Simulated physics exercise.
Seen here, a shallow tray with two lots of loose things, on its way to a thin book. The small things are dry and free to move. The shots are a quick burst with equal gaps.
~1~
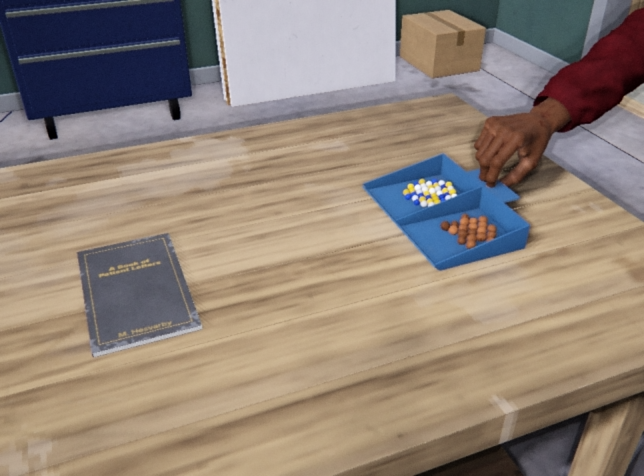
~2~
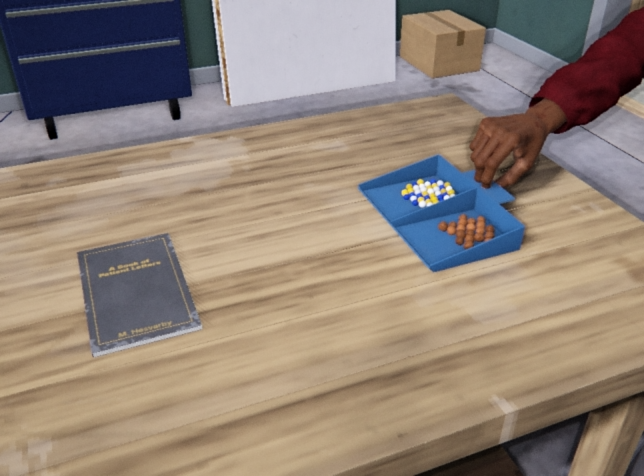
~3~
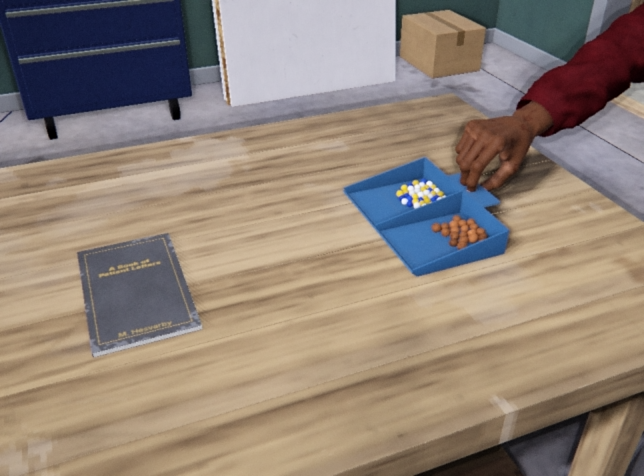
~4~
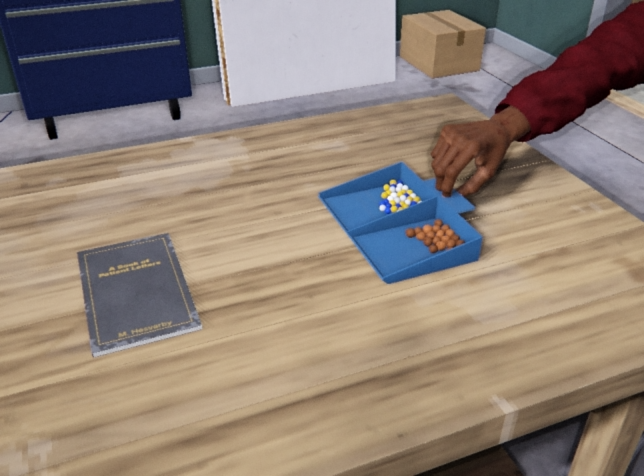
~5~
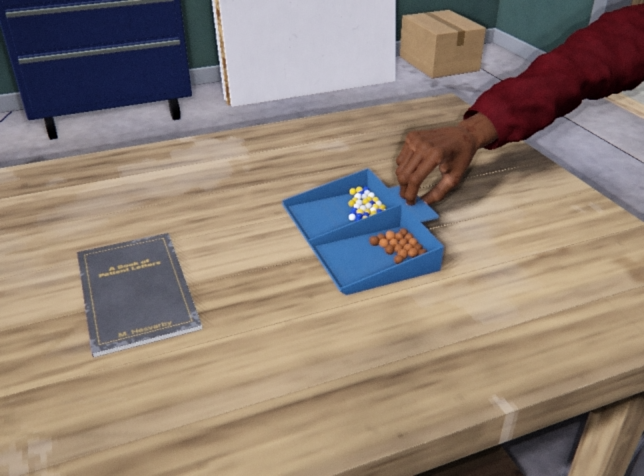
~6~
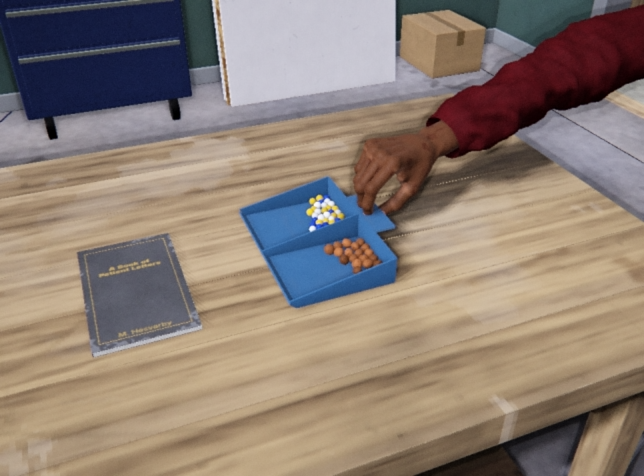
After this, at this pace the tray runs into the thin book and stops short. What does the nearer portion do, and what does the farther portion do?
Here the nearer portion loses pieces over the front, and the farther portion loses pieces over the front.
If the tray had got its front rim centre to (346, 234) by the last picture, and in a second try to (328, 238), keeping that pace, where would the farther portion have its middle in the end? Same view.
Around (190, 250) in the first try, (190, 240) in the second.
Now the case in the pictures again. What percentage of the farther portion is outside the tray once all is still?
Roughly 50 in a hundred.
Then, 0.05 s past the last view, tray still sliding, front rim near (220, 263); nearer portion all inside; farther portion all inside.
Then, 0.20 s past the last view, tray stopped at the thin book; nearer portion about a quarter out of the tray; farther portion about a third out of the tray.
Then, 0.41 s past the last view, tray stopped at the thin book; nearer portion about half out of the tray; farther portion about half out of the tray.
Finally, tray stopped at the thin book; nearer portion about half out of the tray; farther portion about half out of the tray.
